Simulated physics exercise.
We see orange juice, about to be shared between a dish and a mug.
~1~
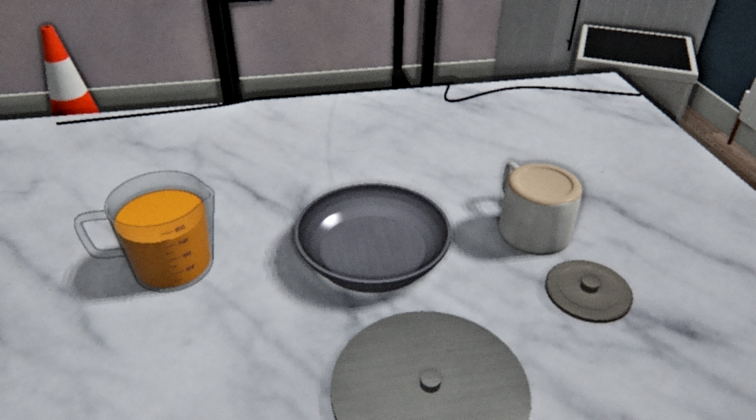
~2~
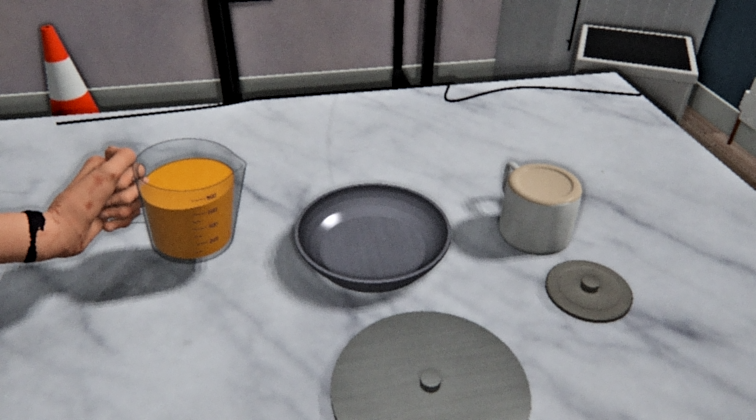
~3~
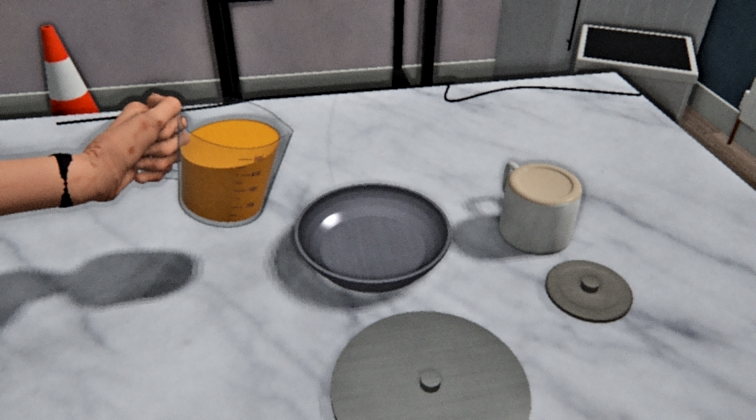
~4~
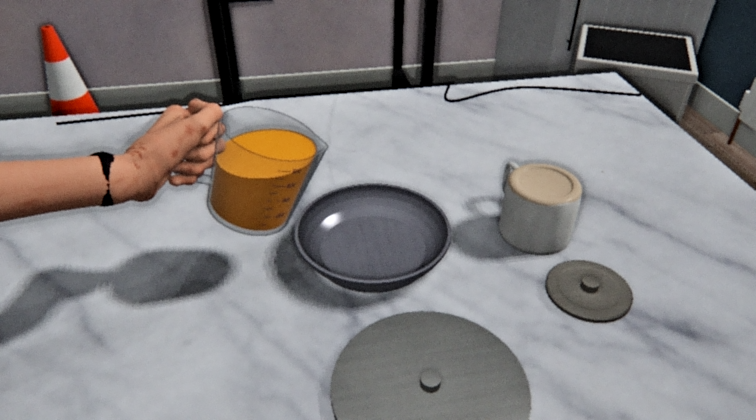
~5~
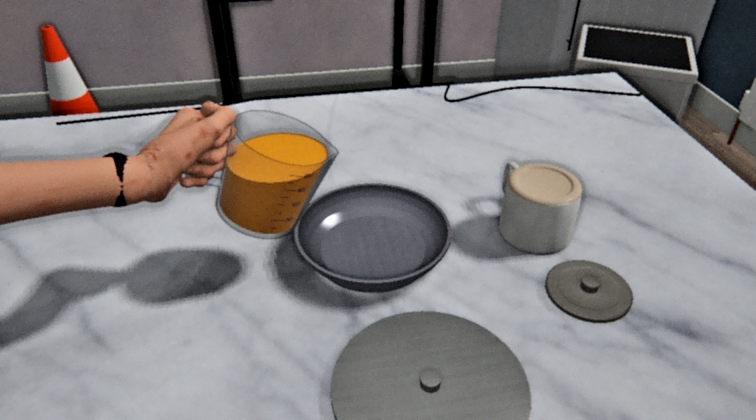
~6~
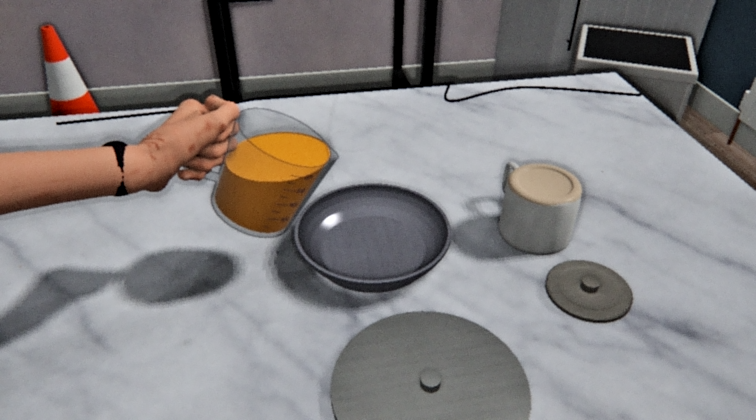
A clear measuring jug of orange liquid, standing at the left of a marble table, is gripped by a hand at its handle. The hand lifts it rightward toward an open dark dish, then tilts it gradually, the liquid staying inside while the dish, mug and two lids remain still.
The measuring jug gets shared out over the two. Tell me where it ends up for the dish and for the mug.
Outcome: The dish will end up with some; the mug will end up with nothing.
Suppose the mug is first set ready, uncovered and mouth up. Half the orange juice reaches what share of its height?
Somewhere near 55 in a hundred, I'd say.
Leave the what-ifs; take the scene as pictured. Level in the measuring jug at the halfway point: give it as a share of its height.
40 %.
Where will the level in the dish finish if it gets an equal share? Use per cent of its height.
40 %.
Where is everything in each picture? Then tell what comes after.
In the first picture, at the start; measuring jug (165, 231) about three quarters full; dish (373, 242) open; mug (539, 210) upside down.
In the second picture, a hand has the measuring jug; measuring jug about three quarters full, surface at (188, 183); dish (373, 242) open.
In the third picture, tilting; measuring jug (228, 161) about three quarters full; mug (539, 210) upside down.
In the fourth picture, no stream yet; measuring jug about three quarters full, surface at (265, 153); dish (373, 242) open.
In the fifth picture, still nothing leaves it; measuring jug (270, 174) tipped 20° with all of its load; mug (539, 210) upside down.
In the sixth picture, on the point of pouring; measuring jug (268, 173) tipped 25° with all of its load; dish (373, 242) open; mug (539, 210) upside down.
Shortly, the orange juice goes into the dish.
Then, it runs off the upturned base of the mug.
At the finish, the dish has its share inside; the mug is empty, in a puddle.
